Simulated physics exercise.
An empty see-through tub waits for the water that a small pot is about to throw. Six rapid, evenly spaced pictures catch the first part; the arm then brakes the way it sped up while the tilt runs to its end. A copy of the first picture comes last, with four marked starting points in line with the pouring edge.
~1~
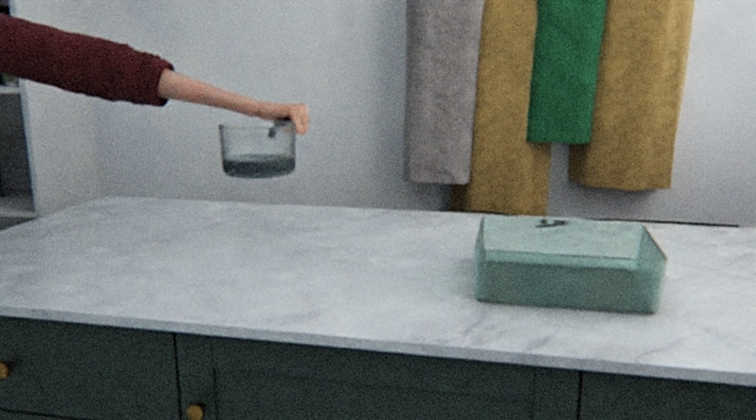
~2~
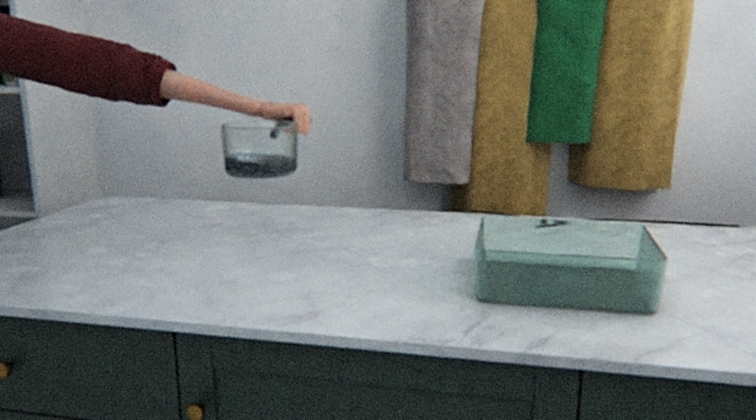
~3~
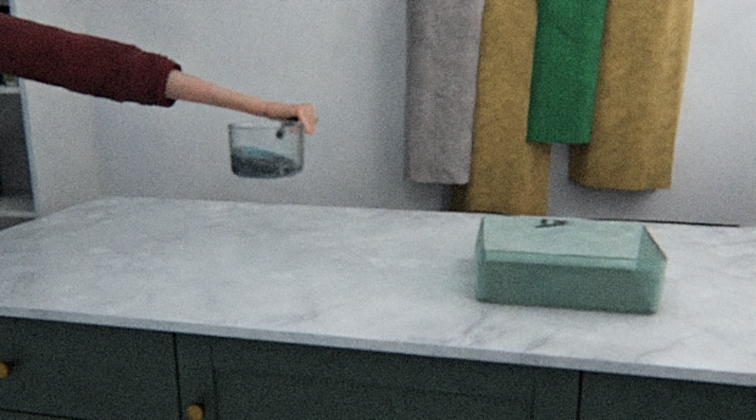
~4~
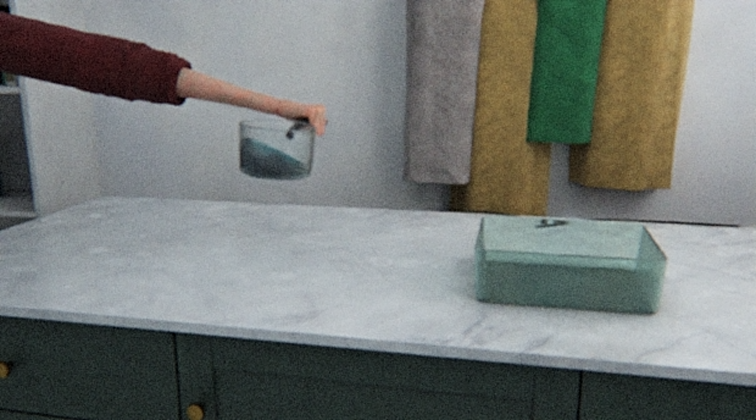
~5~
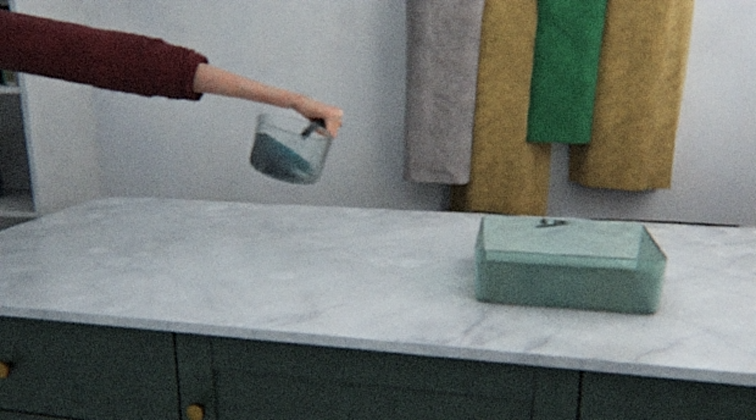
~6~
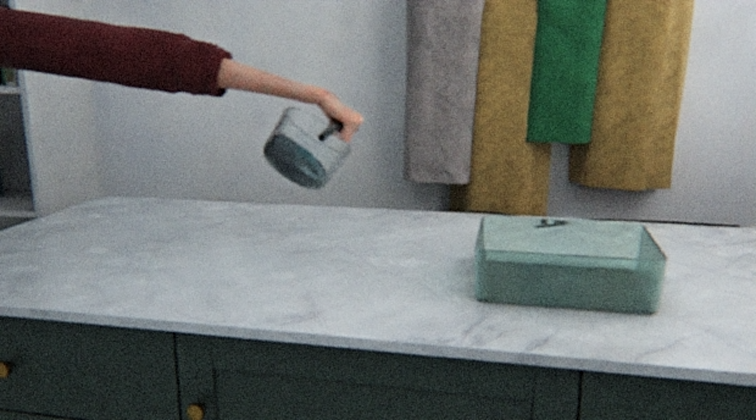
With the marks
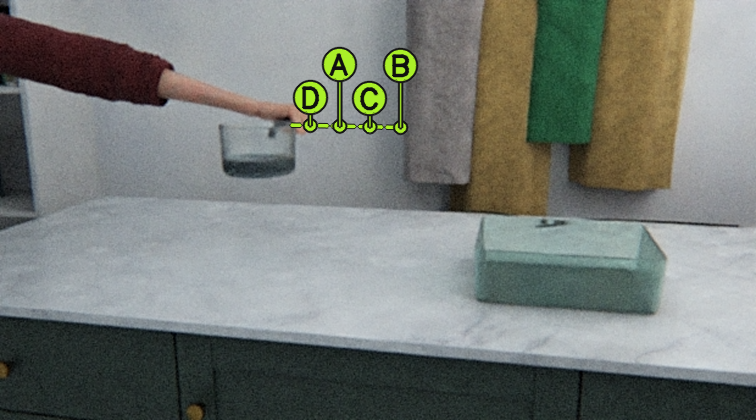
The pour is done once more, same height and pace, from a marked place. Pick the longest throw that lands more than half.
That is spot D.
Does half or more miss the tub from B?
No, not at all.
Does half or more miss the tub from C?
No.
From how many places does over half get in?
All of the four.
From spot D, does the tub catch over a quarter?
Yes.
In lime, A at (339, 126); B at (400, 127); C at (369, 126); D at (310, 125).
With A, about 75 % lands in the tub, 3 % falls short and 22 % goes beside or beyond.
With B, about 86 % lands in the tub, 6 % falls short and 9 % goes beside or beyond.
With C, about 69 % lands in the tub, 3 % falls short and 27 % goes beside or beyond.
With D, about 78 % lands in the tub, 10 % falls short and 12 % goes beside or beyond.
